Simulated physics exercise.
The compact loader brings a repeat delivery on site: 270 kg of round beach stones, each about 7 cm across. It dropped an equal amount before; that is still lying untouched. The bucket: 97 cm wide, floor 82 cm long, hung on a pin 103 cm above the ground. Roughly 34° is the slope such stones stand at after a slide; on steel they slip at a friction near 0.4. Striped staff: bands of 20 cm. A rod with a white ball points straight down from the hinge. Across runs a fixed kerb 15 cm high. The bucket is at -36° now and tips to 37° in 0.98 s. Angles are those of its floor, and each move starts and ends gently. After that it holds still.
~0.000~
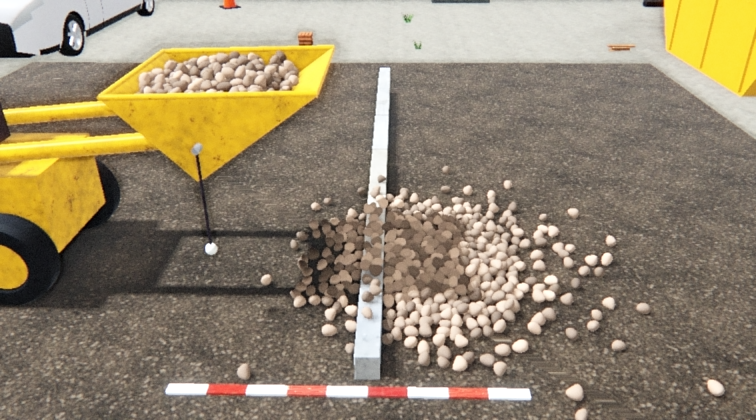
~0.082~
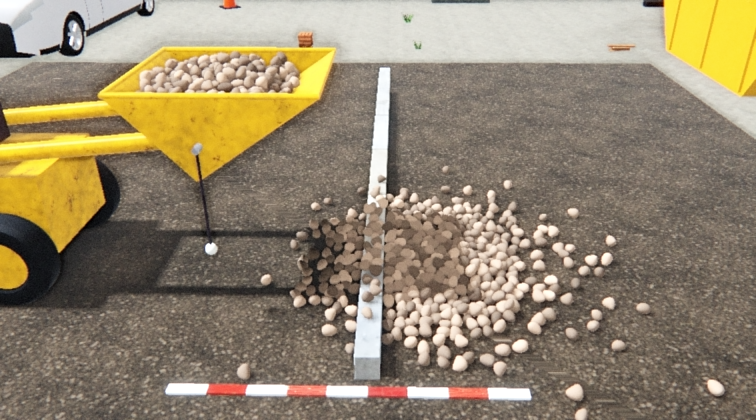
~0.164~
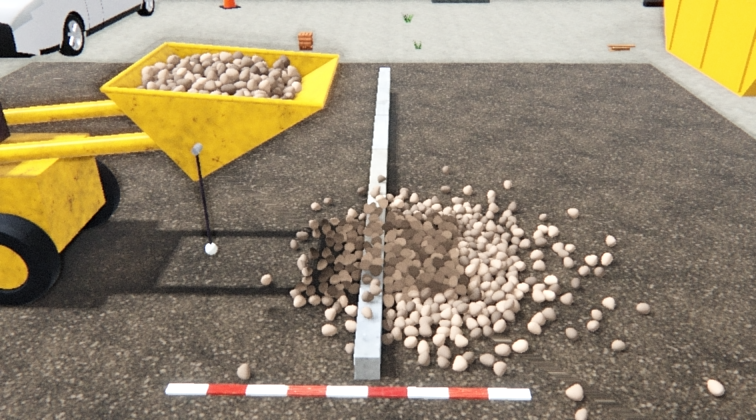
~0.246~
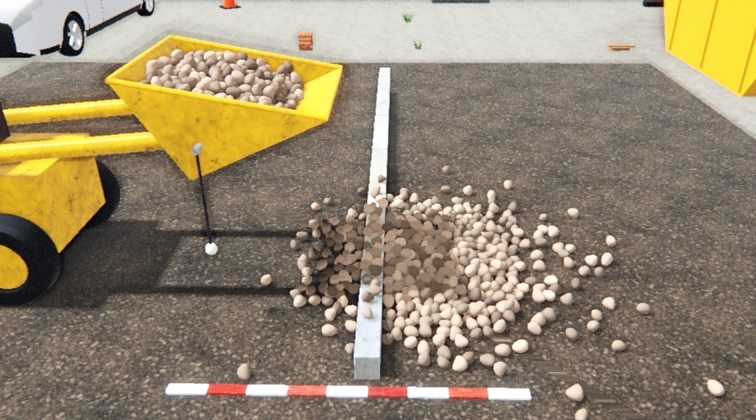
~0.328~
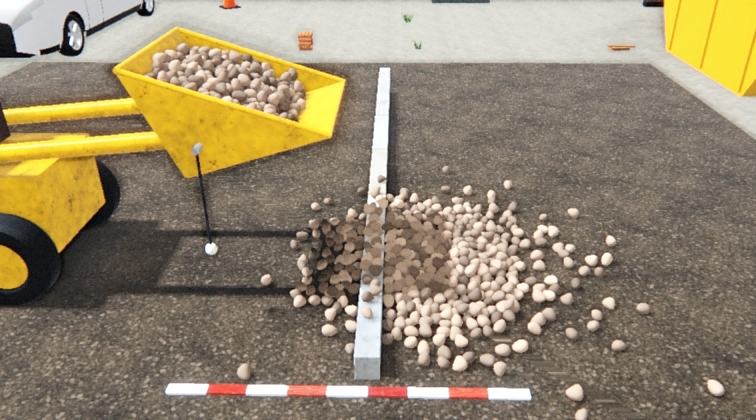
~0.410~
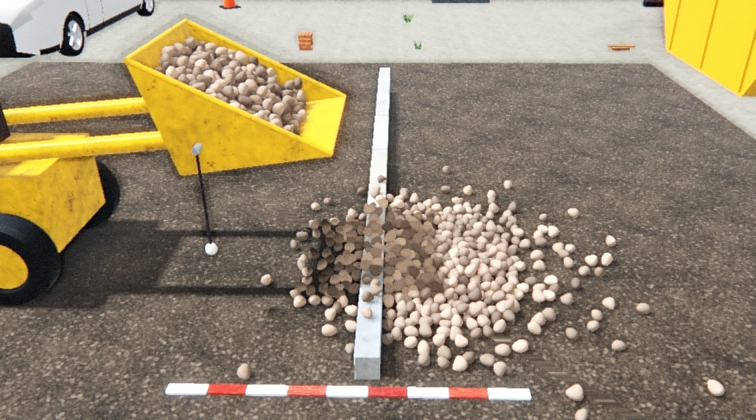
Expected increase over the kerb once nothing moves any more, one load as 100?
About 29 in every hundred.
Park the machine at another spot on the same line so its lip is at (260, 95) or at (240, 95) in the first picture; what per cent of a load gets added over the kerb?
About 5 and 0 per cent.
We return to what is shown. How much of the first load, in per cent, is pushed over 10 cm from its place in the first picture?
Roughly 10 percent.
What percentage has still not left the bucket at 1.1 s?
Estimate: 60 % remaining inside, roughly.
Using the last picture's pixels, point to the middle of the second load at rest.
(350, 248).
After 0.7 s the floor is at 26°; in per cent of one load, 100 in the bucket, 18 on this side of the kerb, 82 over the kerb; the foremost stones are at (615, 275).
After 1.1 s the floor is at 37°; in per cent of one load, 61 in the bucket, 57 on this side of the kerb, 82 over the kerb; the foremost stones are at (615, 275).
After 1.4 s the floor is at 37°; in per cent of one load, 10 in the bucket, 91 on this side of the kerb, 98 over the kerb; the foremost stones are at (615, 275).
After 3.8 s the floor is at 37°; in per cent of one load, 0 in the bucket, 89 on this side of the kerb, 111 over the kerb; the foremost stones are at (615, 275). Net gain over the kerb, 29.
